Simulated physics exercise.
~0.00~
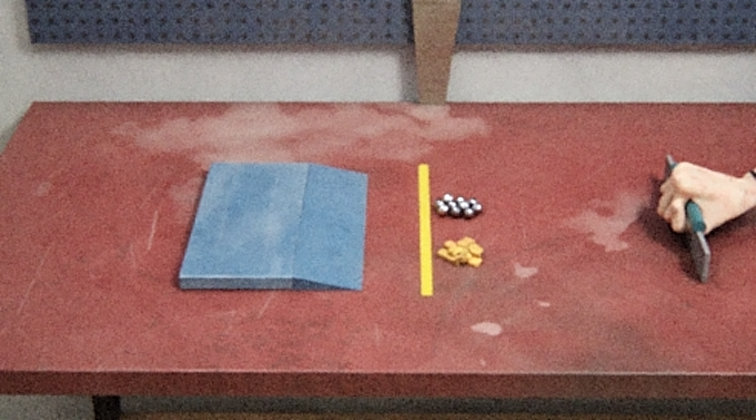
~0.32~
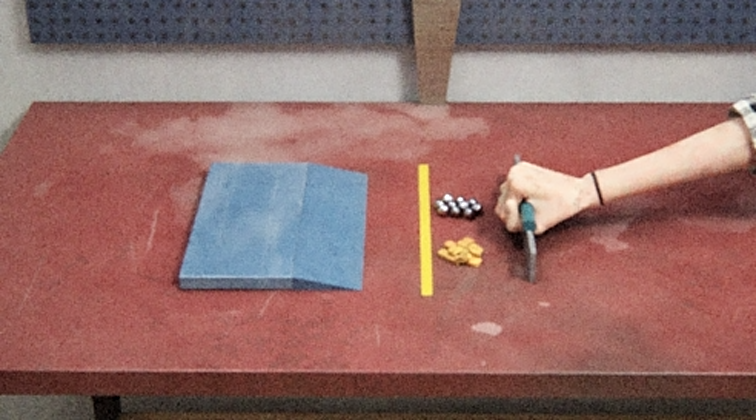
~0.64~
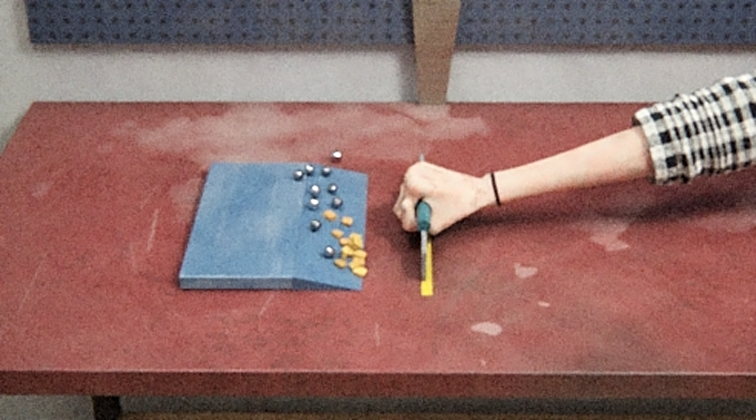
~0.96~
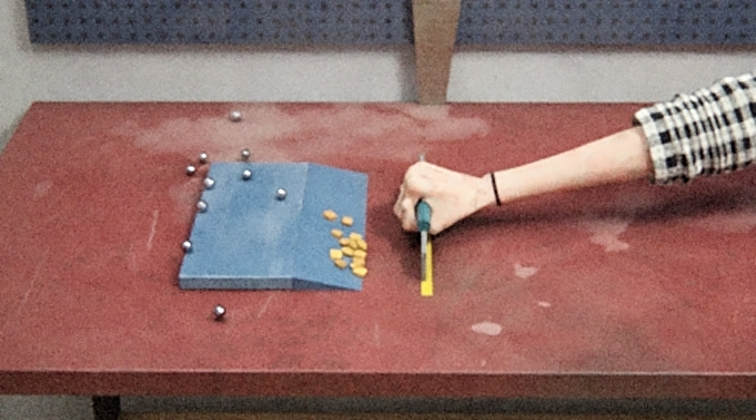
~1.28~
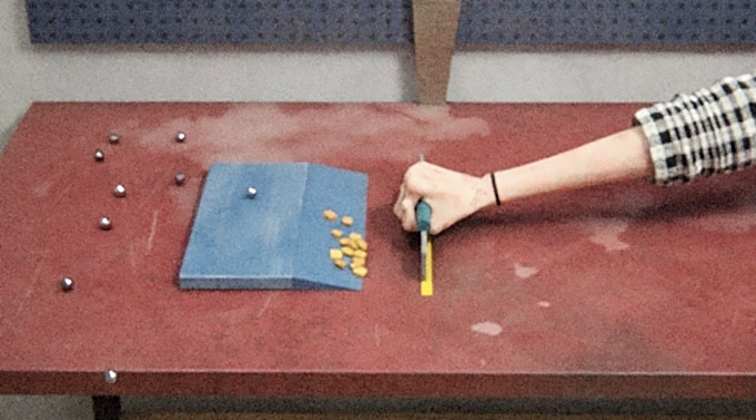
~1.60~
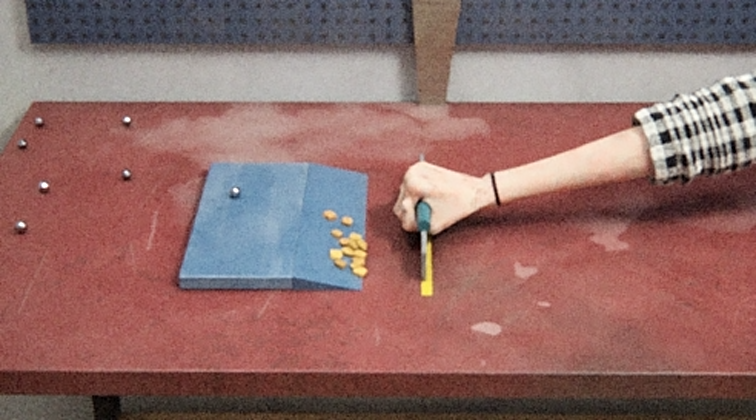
The video shows a hand sweeping a scraper left across a red table, pushing dark shiny balls and orange pieces toward a blue ramp. The scraper stops at yellow tape; the balls roll up and mostly beyond the slab, while the orange pieces settle around the ramp's lower part.
